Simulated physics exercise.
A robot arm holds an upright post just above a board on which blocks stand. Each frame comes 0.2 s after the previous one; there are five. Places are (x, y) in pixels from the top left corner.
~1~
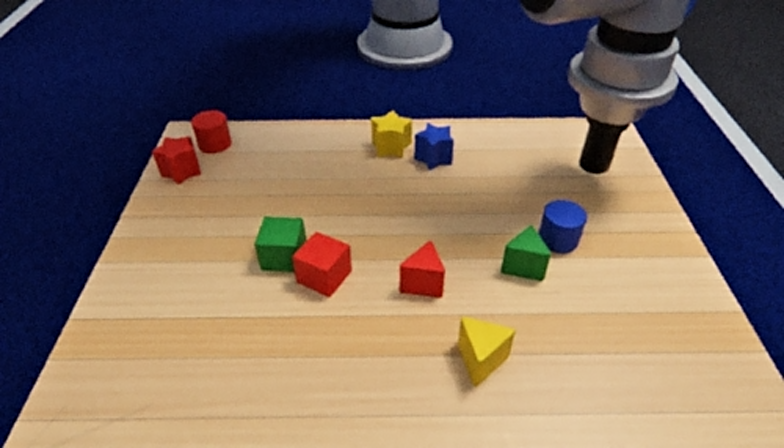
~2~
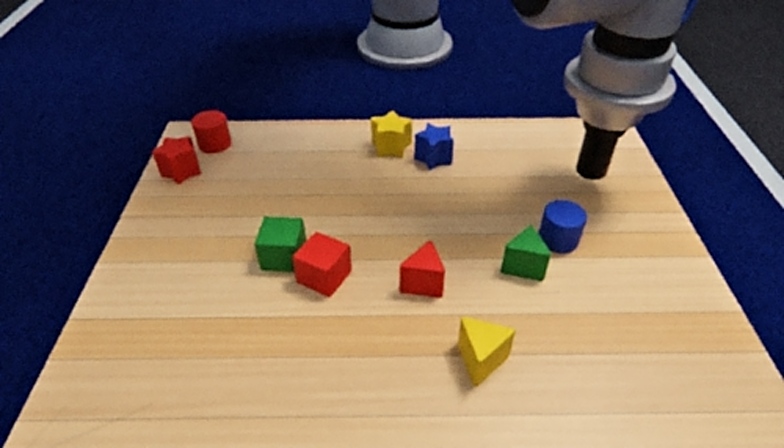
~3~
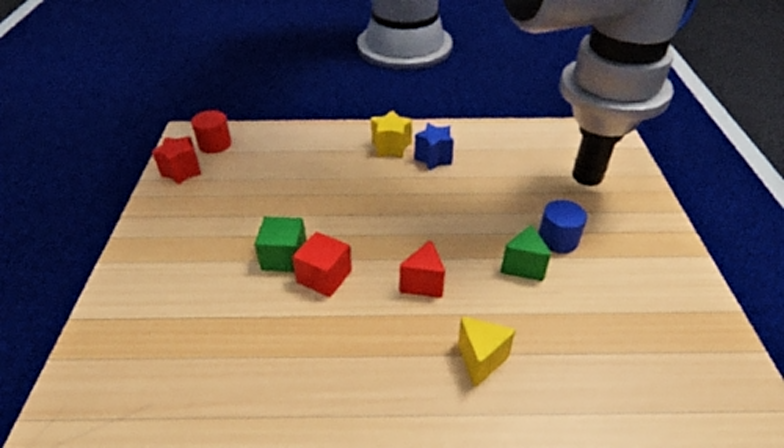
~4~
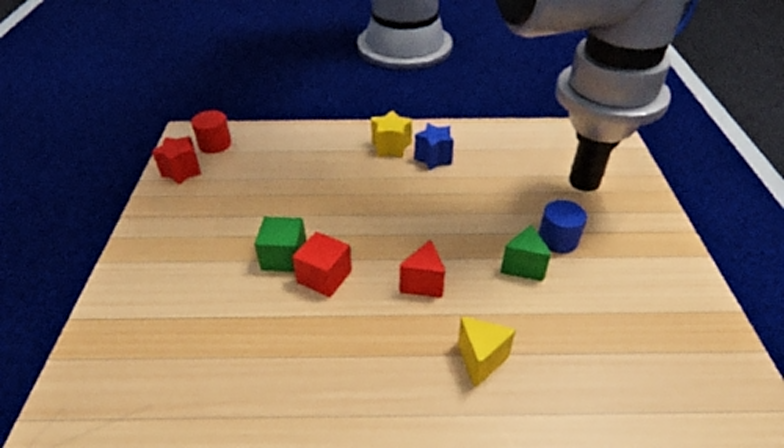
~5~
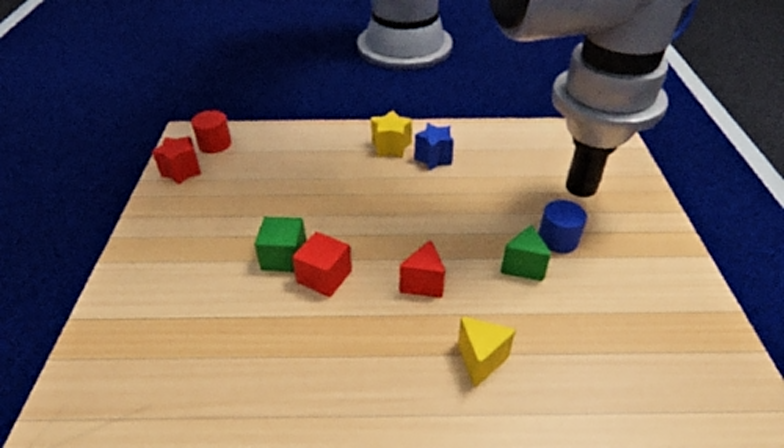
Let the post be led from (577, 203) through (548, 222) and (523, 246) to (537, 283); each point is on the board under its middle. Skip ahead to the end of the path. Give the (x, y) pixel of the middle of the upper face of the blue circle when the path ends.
So, by the moment the path ends, you'll find the top centre of the blue circle at (587, 265).
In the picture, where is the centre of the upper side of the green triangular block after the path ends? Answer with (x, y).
Put as a pixel place, it's (520, 278).
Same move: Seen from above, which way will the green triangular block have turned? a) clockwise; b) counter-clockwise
a: Clockwise.
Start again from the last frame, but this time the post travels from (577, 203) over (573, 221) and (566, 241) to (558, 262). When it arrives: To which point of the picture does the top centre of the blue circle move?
Answer: (533, 249).
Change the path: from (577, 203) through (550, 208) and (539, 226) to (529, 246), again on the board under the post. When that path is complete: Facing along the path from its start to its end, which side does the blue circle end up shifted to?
It's set to shift left.
What follows on the original path. One third of the way, post (552, 208); blue circle (562, 222).
Two thirds of the way, post (526, 233); green triangular block (524, 250); blue circle (561, 242).
At the end, post (541, 268); green triangular block (520, 278), turned 55° clockwise; blue circle (587, 265).
